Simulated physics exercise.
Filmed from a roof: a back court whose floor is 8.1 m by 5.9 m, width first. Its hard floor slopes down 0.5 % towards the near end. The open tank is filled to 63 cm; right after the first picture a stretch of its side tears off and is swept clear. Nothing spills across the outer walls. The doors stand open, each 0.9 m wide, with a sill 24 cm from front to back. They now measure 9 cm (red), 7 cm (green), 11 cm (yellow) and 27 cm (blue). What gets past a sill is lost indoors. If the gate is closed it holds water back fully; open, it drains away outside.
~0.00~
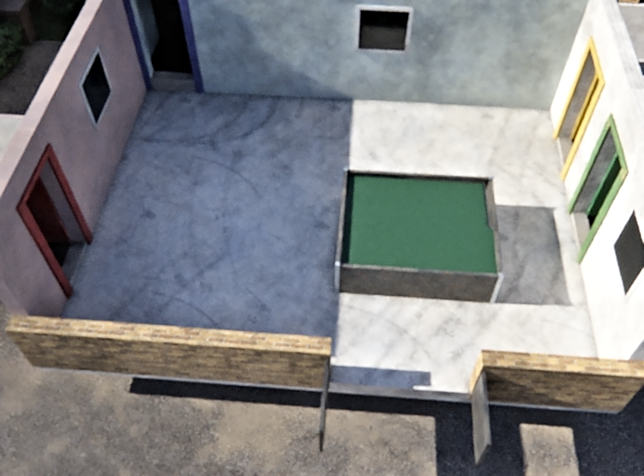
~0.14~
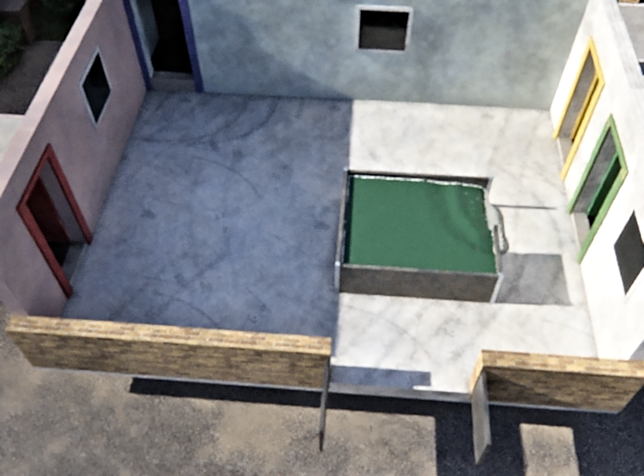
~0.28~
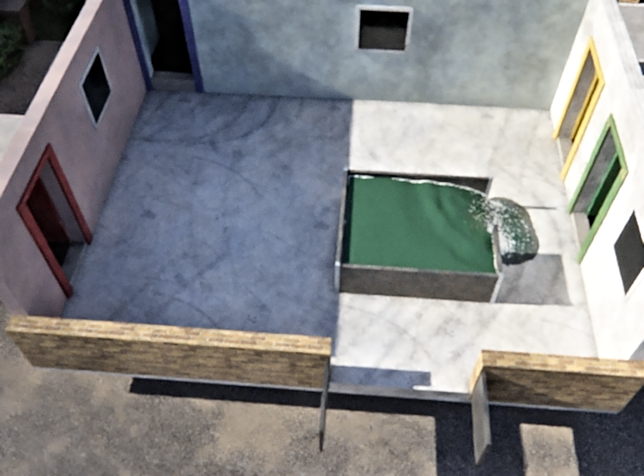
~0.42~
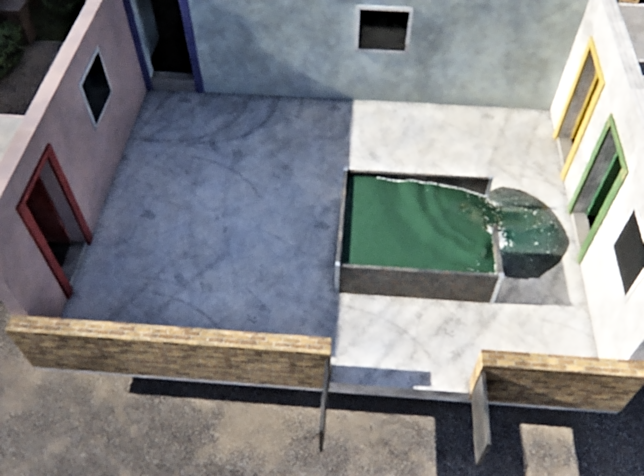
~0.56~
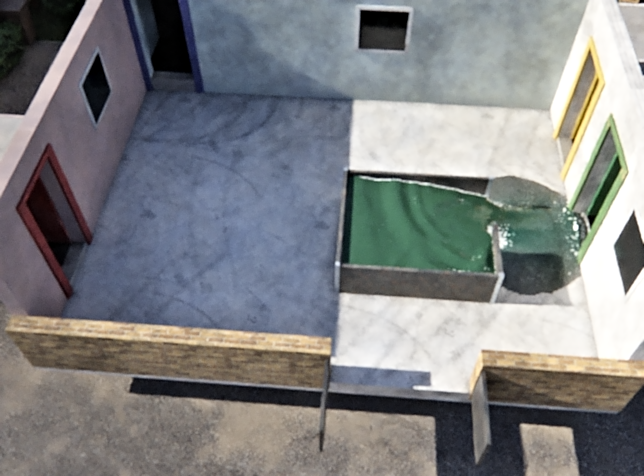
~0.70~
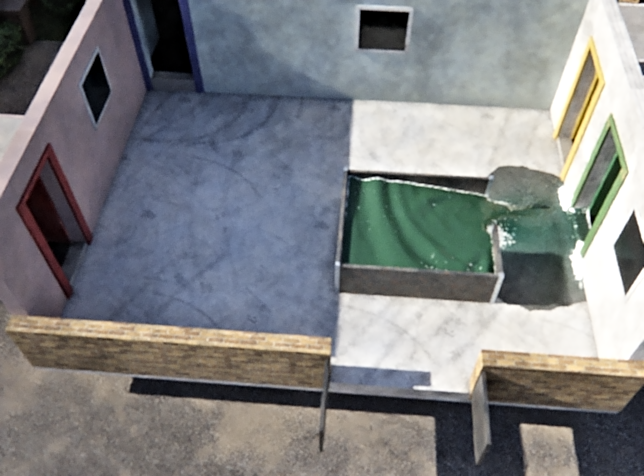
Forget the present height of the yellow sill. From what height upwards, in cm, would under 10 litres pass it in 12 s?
Some 12 cm above the ground.
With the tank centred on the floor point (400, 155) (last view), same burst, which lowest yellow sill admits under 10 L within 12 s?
Then roughly 35 cm.
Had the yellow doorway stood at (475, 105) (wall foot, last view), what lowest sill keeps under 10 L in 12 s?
About 9.5 cm.
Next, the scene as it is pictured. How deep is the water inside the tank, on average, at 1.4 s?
Roughly 48 cm on average.
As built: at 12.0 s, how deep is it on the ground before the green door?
Some 9.0 cm.
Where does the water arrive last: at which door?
The red one.
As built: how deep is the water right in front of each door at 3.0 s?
In cm: Red 0, green 22, yellow 12, blue 0.
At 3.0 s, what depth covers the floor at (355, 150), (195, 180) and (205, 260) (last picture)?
About 0, 0 and 0 cm.
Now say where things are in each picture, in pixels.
The first picture shows still water, 63 cm deep, in the open tank at (418, 223); the yellow door at (576, 116) is dry.
In the second picture, water pours out at (486, 220) and has run 0.3 m, to (502, 250); about 9 cm deep outside, 63 cm at the back.
In the third picture, water pours out at (486, 221) and has run 0.8 m, to (534, 243); about 10 cm deep outside, 63 cm at the back.
In the fourth picture, water pours out at (485, 222) and has run 1.3 m, to (563, 245); about 7 cm deep outside, 63 cm at the back.
In the fifth picture, the front is at (586, 238), 1.7 m from the gap at (485, 222); 2.9 m2 of floor is wet, 63 cm left at the back.
In the sixth picture, water pours out at (485, 222) and has run 1.7 m, to (593, 253); about 7 cm deep outside, 62 cm at the back; 0.6 m in a straight line remain to the yellow door at (576, 116).
After 1.4 s water covers 10 % of the floor, deepest (38 cm) near (489, 224); 14 cm at the yellow door, 0 litres in over its 11 cm sill.
After 3.0 s water covers 20 % of the floor, deepest (26 cm) near (561, 212); 12 cm at the yellow door, 11 litres in over its 11 cm sill.
After 12.0 s water covers 95 % of the floor, deepest (9 cm) near (86, 348); 5 cm at the yellow door, 13 litres in over its 11 cm sill.
At the yellow door as built, the water arrived by 1.0 s and peaked near 16 cm at 1.6 s.
Run again over the same 12 s with other heights there, 18 litres in over 10 cm, 5 litres over 13.5 cm. The limit of 10 litres is kept from about 12 cm up.
